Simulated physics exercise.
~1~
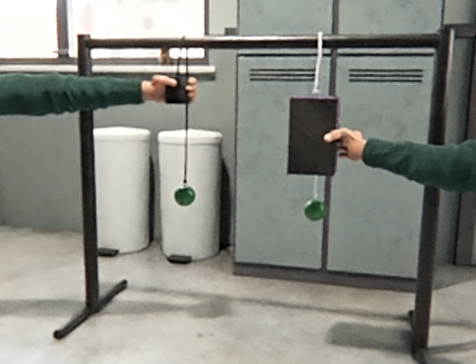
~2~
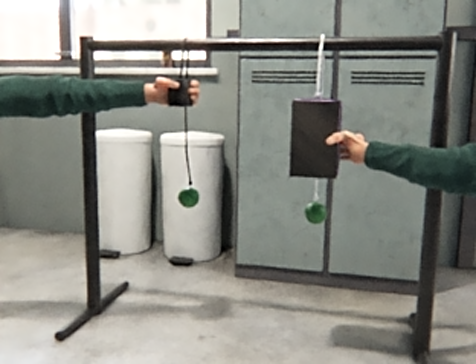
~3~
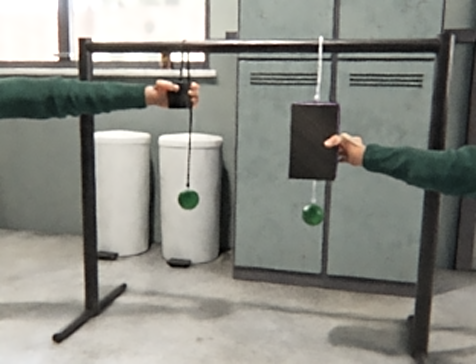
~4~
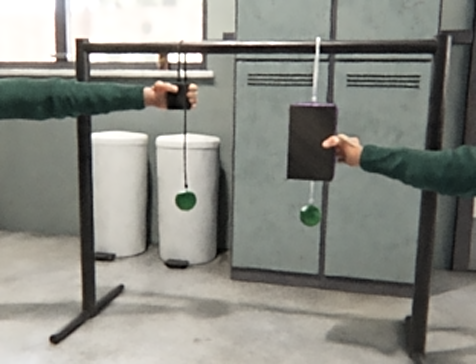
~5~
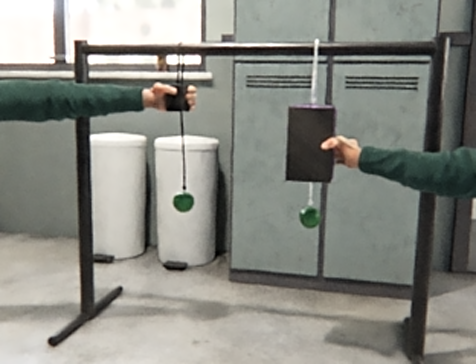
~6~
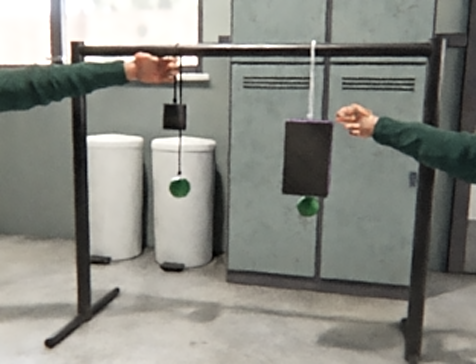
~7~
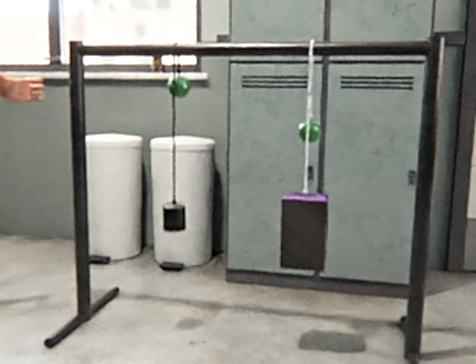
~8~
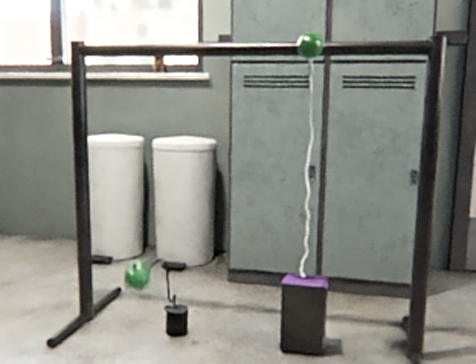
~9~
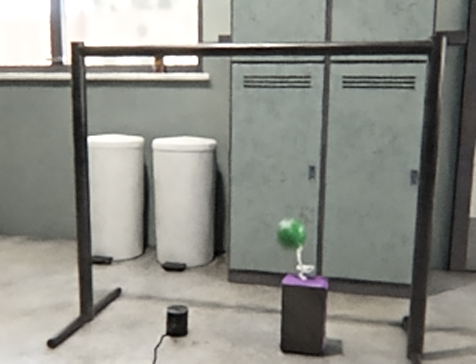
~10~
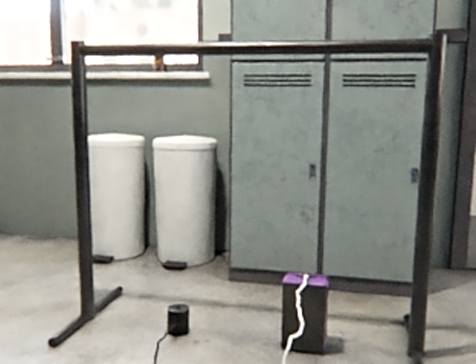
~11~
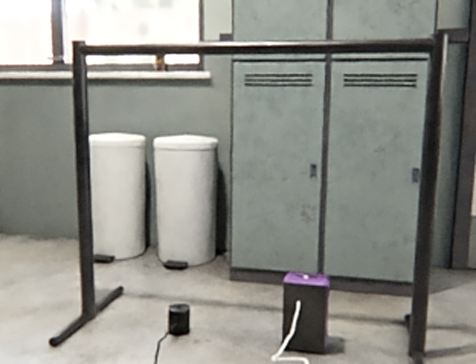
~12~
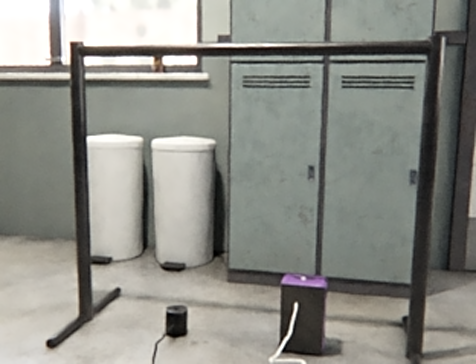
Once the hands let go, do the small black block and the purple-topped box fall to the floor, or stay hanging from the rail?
Both fall to the floor. The small black block drops, and the purple-topped box pulls its cord over the rail as it goes down.
